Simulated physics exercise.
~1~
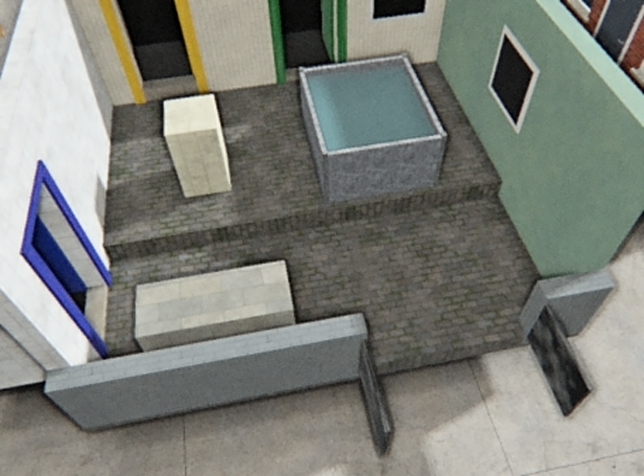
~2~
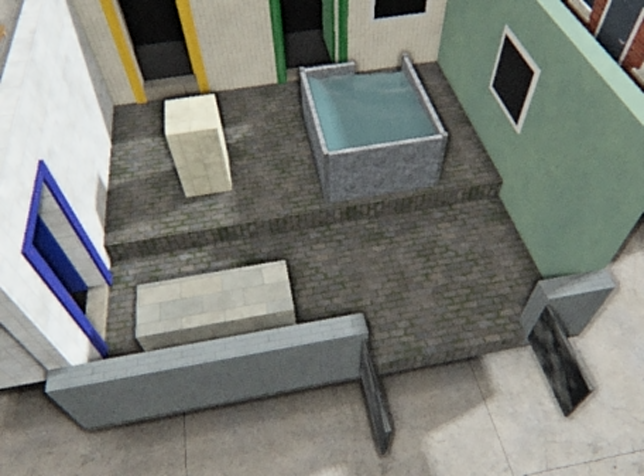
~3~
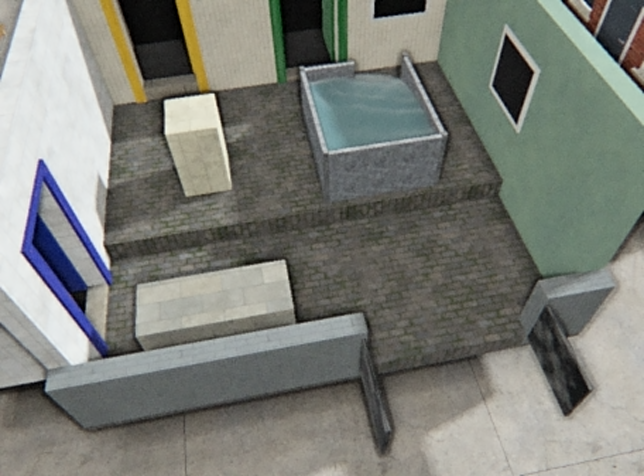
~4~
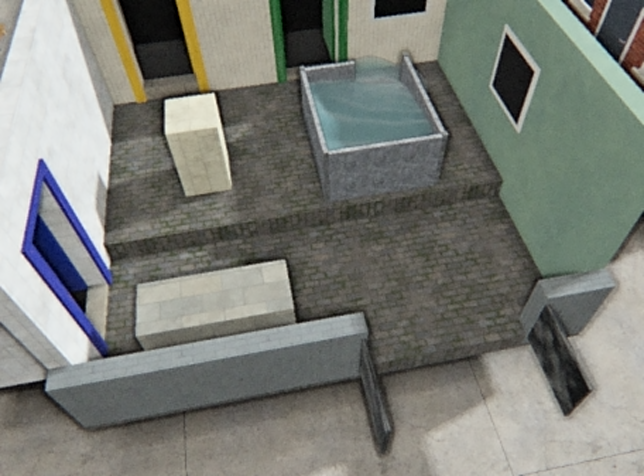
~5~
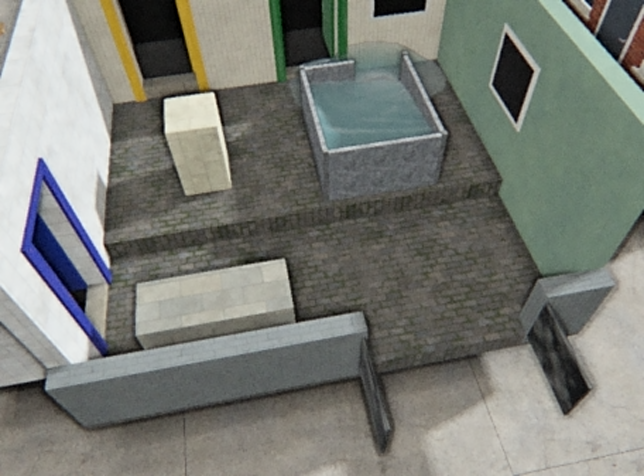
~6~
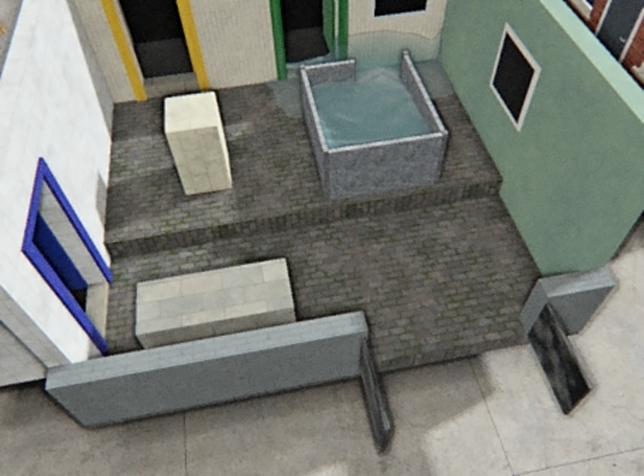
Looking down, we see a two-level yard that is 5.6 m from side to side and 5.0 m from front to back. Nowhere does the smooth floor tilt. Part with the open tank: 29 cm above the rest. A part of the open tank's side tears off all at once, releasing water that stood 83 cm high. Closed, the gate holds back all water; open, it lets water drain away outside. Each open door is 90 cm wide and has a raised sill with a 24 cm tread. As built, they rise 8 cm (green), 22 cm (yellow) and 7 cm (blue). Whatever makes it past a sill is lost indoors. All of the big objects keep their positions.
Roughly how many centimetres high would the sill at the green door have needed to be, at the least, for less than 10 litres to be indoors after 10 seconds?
At least 31 cm or so.
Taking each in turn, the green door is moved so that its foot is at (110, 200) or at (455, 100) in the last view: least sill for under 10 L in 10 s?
You'd want roughly 9.0 cm there first, then roughly 22 cm.
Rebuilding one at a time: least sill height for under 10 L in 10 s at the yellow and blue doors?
You'd want about 6.5 centimetres at yellow and about 6.0 centimetres at blue.
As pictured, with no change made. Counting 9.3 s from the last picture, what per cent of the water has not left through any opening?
About 66 in every hundred.
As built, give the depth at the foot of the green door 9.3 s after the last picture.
The depth there is around 5.0 cm.
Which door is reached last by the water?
Last: Blue.
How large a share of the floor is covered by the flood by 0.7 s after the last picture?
Around 15 per cent of the free floor.
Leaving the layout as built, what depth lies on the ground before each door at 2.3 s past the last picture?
Depth at green 15 cm, at yellow 3 cm, at blue 0 cm.
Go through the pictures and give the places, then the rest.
In the first frame, the open tank at (368, 106) is whole and still, 83 cm deep; the green door at (309, 24) is dry.
In the second frame, the gap is on the far side, the front 0.4 m out at a hidden place; the back of the open tank holds 83 cm.
In the third frame, the gap is on the far side, the front 0.9 m out at a hidden place; the back of the open tank holds 83 cm.
In the fourth frame, the front is at a hidden place, 1.1 m from the gap on the far side; 1.6 m2 of floor is wet, 79 cm left at the back.
In the fifth frame, the gap is on the far side, the front 1.4 m out at (310, 64); the back of the open tank holds 71 cm.
In the sixth frame, the gap is on the far side, the front 1.6 m out at (268, 82); the back of the open tank holds 71 cm; water is at the green door at (310, 22).
Then, 0.7 s after the last picture water covers 15 % of the floor, deepest (59 cm) near (429, 64); 21 cm at the green door, 59 litres in over its 8 cm sill.
Then, 2.3 s after the last picture water covers 55 % of the floor, deepest (34 cm) near (369, 72); 15 cm at the green door, 150 litres in over its 8 cm sill.
Then, 9.3 s after the last picture water covers 95 % of the floor, deepest (13 cm) near (560, 308); 5 cm at the green door, 204 litres in over its 8 cm sill.
At the green door as built, the water peaked near 21 cm, 0.5 s after the last picture.
With a sill of 28 cm, 17 litres would have come in within the 10 s; with 38 cm, 2 litres. So under 10 litres takes about 31 cm.
